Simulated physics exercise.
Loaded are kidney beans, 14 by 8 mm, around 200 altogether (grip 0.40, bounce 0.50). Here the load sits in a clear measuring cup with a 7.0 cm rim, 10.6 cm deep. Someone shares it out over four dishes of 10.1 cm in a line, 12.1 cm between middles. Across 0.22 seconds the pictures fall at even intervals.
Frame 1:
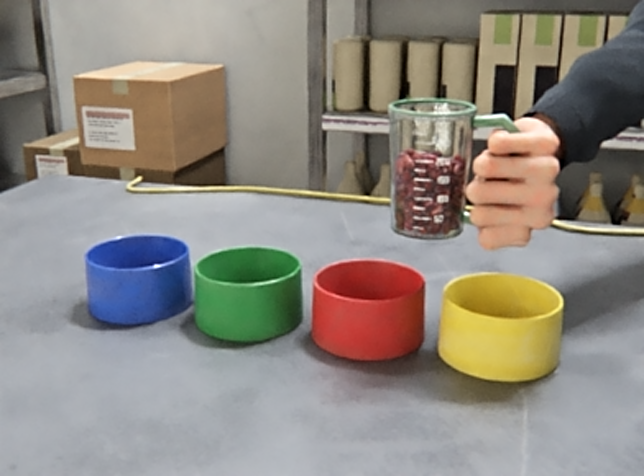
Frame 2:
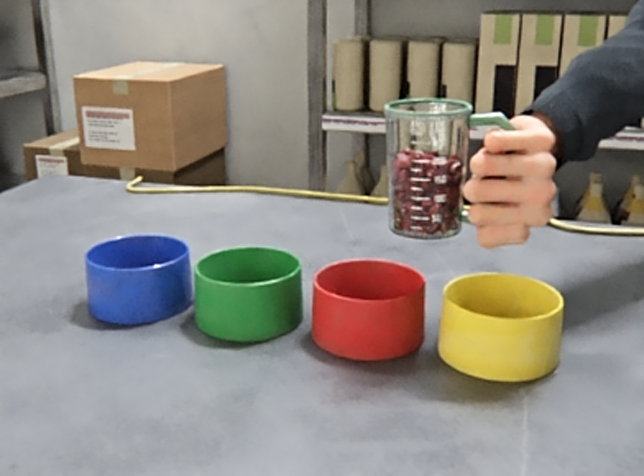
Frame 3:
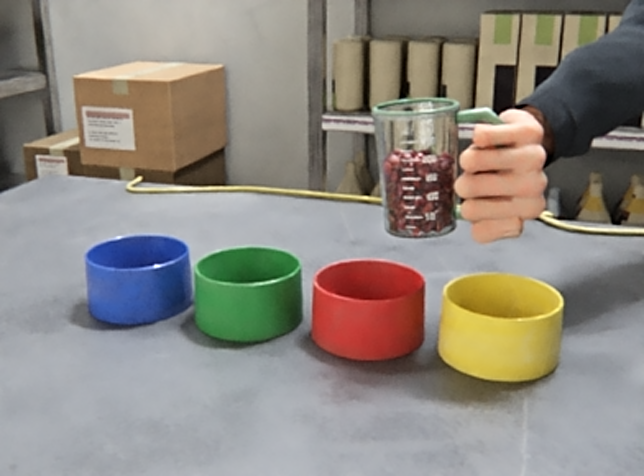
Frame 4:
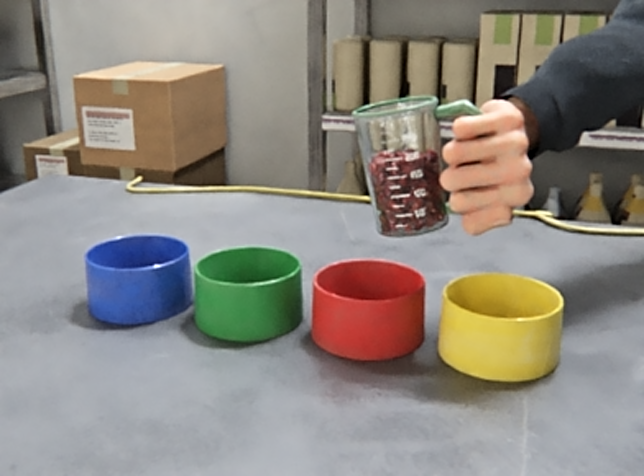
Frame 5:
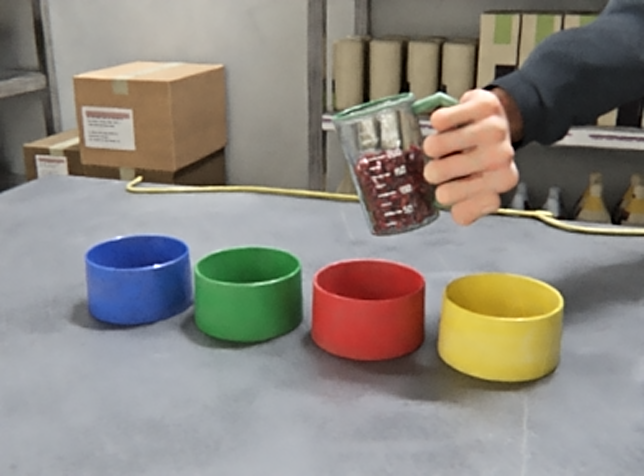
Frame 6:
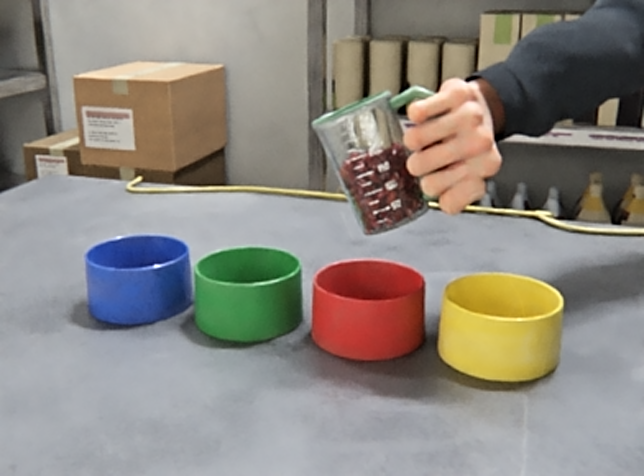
Hand moving a clear measuring cup of dark red beans left above four coloured dishes on a grey table, gradually tilting it leftward.
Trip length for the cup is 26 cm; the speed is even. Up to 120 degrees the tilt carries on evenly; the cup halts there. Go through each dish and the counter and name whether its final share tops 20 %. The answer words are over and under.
Red: Under. Blue: Over. Green: Under. Yellow: Under. Counter: Over.
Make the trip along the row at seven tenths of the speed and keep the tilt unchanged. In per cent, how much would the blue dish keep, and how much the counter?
The shares would then be blue 90 and counter 10.
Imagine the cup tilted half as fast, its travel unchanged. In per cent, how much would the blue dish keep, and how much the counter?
Then the blue dish would get 90 and the counter 10.
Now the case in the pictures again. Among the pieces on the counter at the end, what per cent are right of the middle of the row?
About 0 percent.
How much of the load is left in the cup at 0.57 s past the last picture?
It comes to about 100 percent.
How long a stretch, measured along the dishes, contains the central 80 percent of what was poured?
About 22 cm.
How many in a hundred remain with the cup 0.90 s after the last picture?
Roughly 5 per cent of the load.
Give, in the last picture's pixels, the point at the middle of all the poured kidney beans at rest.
Once everything settles, the centre is around (115, 290).
Then, 0.34 s after the last picture, tilt 74 degrees; cup holds 100 %.
Then, 0.57 s after the last picture, tilt 108 degrees; cup holds 100 %.
Then, 0.90 s after the last picture, tilt 120 degrees; cup holds 5 %, blue 55 %.
In the end, red 0 %, blue 55 %, green 0 %, yellow 0 %, counter 45 %.
